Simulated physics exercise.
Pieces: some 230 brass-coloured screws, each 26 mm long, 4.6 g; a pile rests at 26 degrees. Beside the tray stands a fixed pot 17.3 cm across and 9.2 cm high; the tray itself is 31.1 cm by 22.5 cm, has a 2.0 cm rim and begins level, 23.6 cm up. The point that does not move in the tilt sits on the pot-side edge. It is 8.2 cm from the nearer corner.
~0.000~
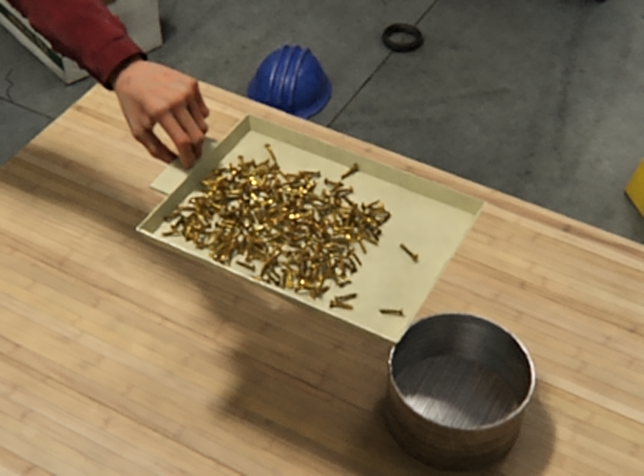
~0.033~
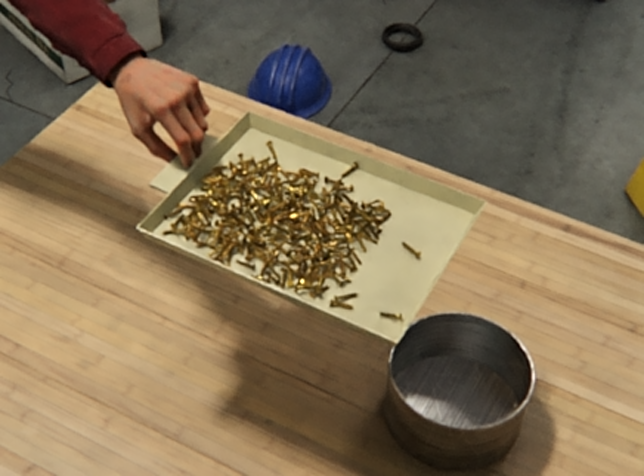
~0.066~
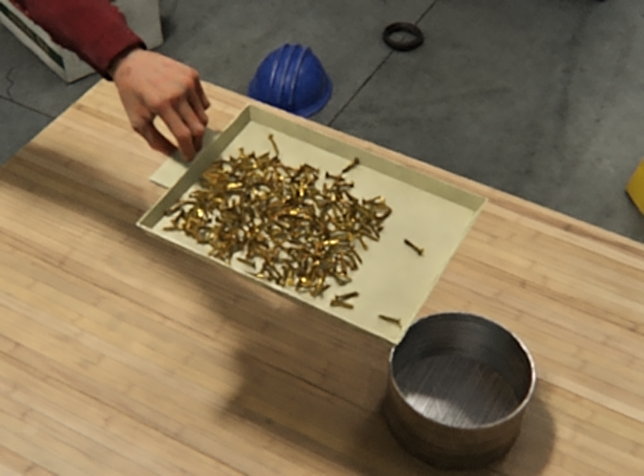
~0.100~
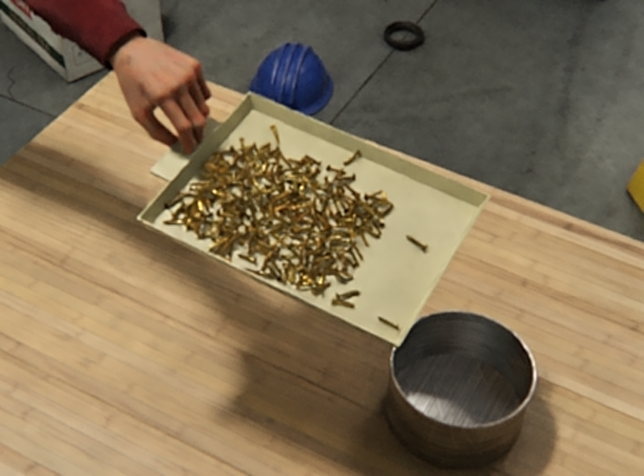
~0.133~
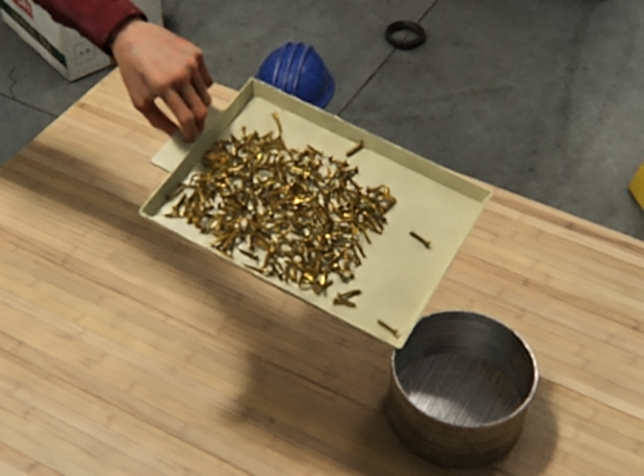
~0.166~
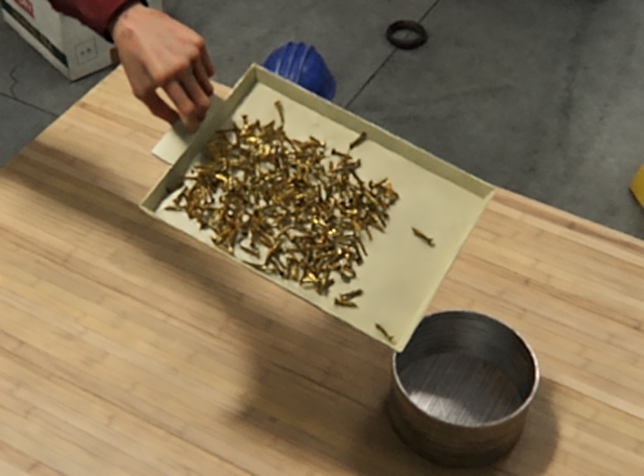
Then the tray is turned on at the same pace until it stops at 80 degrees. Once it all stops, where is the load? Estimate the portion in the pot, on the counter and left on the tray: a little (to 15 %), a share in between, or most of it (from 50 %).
Pot: A little; counter: Most of it; left on the tray: A little.
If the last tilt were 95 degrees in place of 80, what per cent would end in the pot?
Around 0 in a hundred.
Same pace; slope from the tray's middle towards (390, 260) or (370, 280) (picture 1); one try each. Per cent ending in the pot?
That would be close to 40 per cent, then close to 10 per cent.
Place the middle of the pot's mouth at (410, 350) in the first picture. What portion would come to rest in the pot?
About 0 per cent.
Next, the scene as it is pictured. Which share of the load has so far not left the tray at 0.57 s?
Roughly 95 per cent.
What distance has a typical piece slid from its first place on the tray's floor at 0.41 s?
Displacement on the tray: Roughly 3 cm.
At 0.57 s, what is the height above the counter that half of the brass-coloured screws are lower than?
Roughly 26 cm.
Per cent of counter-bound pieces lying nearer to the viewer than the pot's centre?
Share: Some 100 %.
After 0.41 s, tilt 48 degrees; the tray holds 100 %, the pot 0 %.
After 0.57 s, tilt 70 degrees; the tray holds 95 %, the pot 0 %.
After 0.86 s, tilt 80 degrees; the tray holds 0 %, the pot 0 %.
In the end, at 1.9 s, pot 0 %, counter 100 %, tray 0 %.
